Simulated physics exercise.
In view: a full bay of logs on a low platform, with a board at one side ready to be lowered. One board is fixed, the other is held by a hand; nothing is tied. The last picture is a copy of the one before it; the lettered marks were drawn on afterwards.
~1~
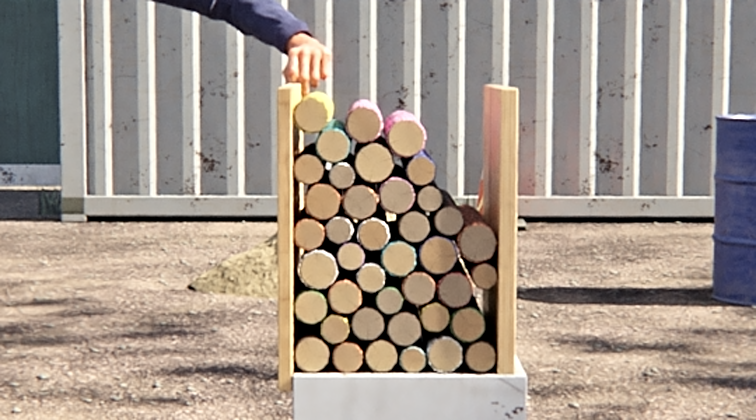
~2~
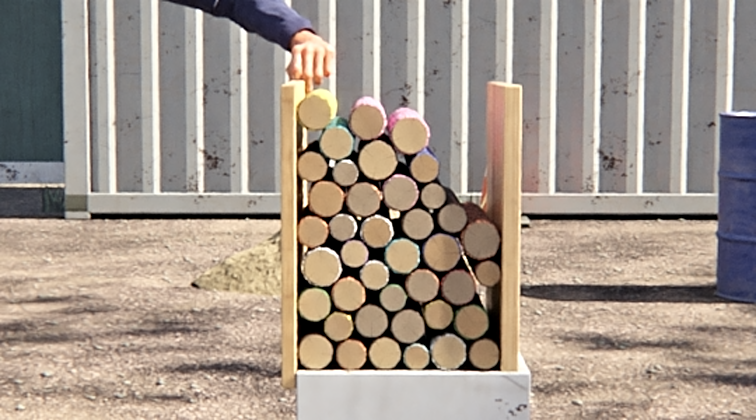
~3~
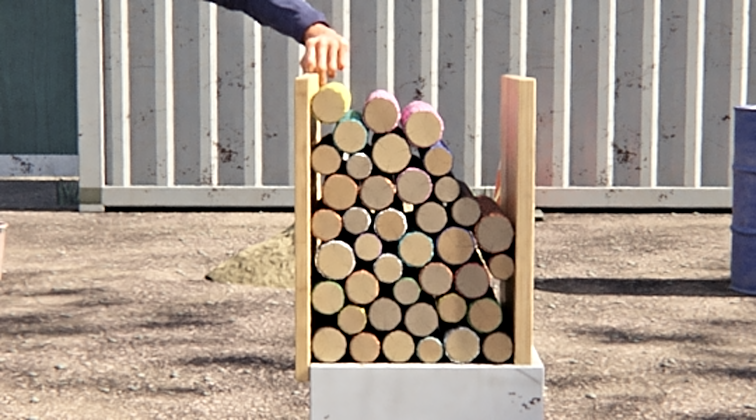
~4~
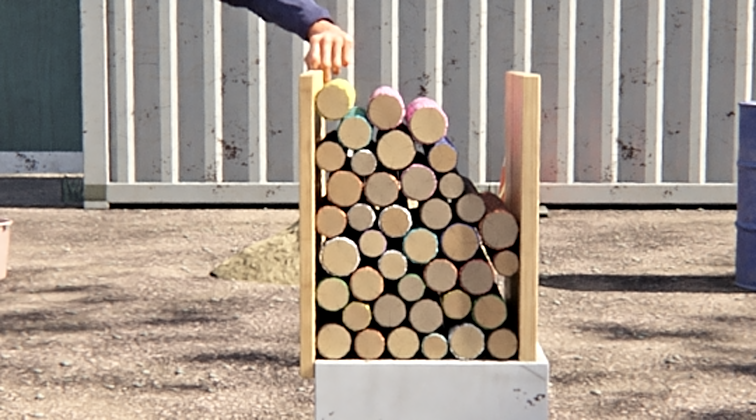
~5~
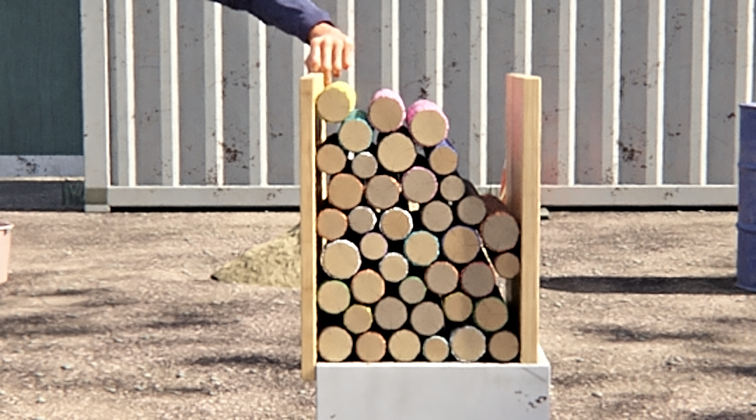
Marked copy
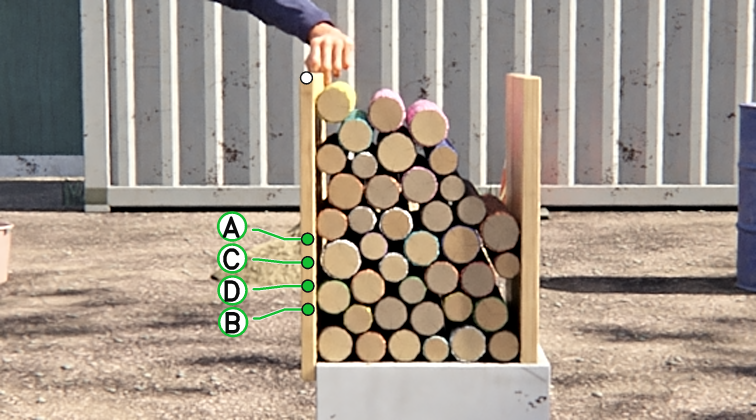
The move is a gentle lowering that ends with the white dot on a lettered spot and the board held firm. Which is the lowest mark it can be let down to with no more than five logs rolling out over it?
Stop at A.
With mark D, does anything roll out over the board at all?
Yes, at D.
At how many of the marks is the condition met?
One of them.
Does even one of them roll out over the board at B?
Yes.
On the marked copy, A at (307, 239); B at (308, 309); C at (308, 263); D at (308, 286); the white dot at (306, 78).
With A. Early on, top of the board (314, 145).
Further on, top of the board (315, 219).
At the end, top of the board (315, 239), three out over the board.
As for the rest, B more than five out over the board; C more than five out over the board; D more than five out over the board.
